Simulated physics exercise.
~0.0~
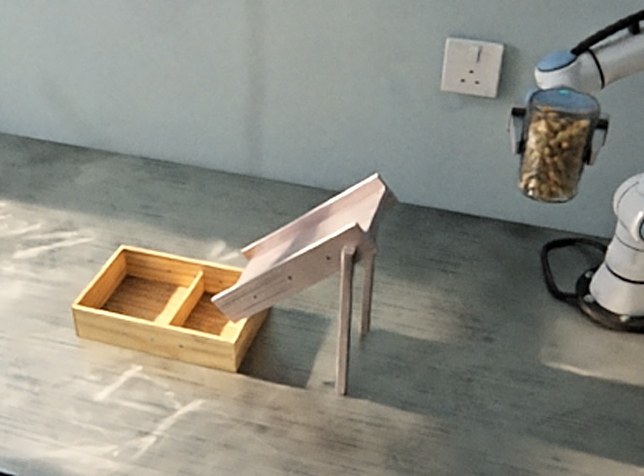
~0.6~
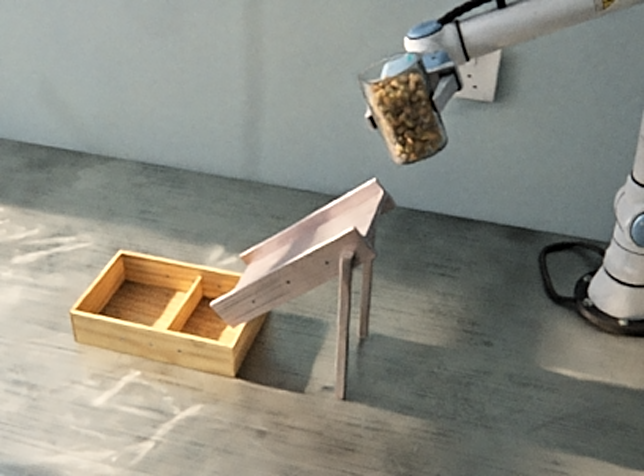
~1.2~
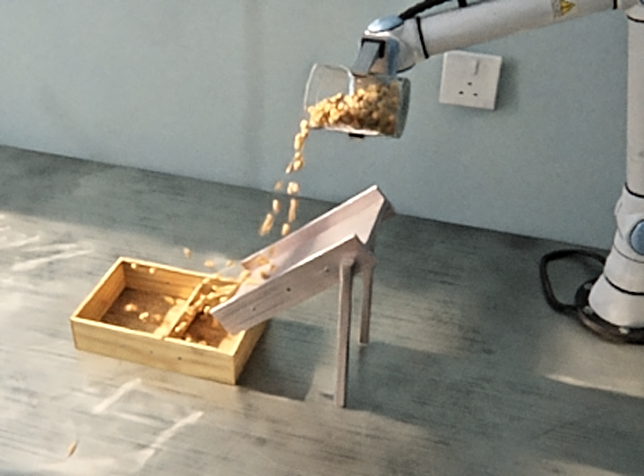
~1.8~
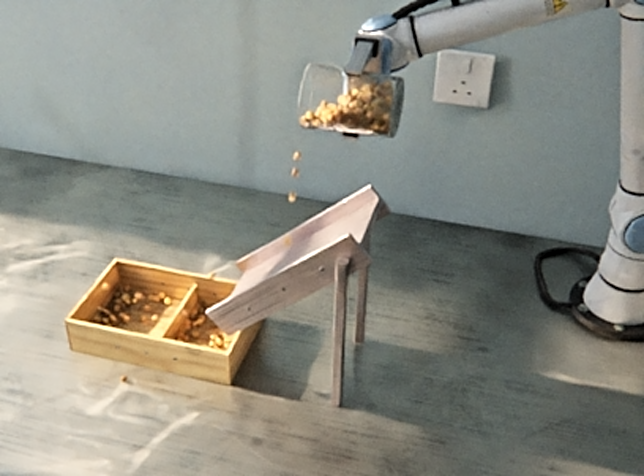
Robot arm carrying a clear tumbler of dried chickpeas left and tipping it, scattering some down a chute into a divided wooden box.
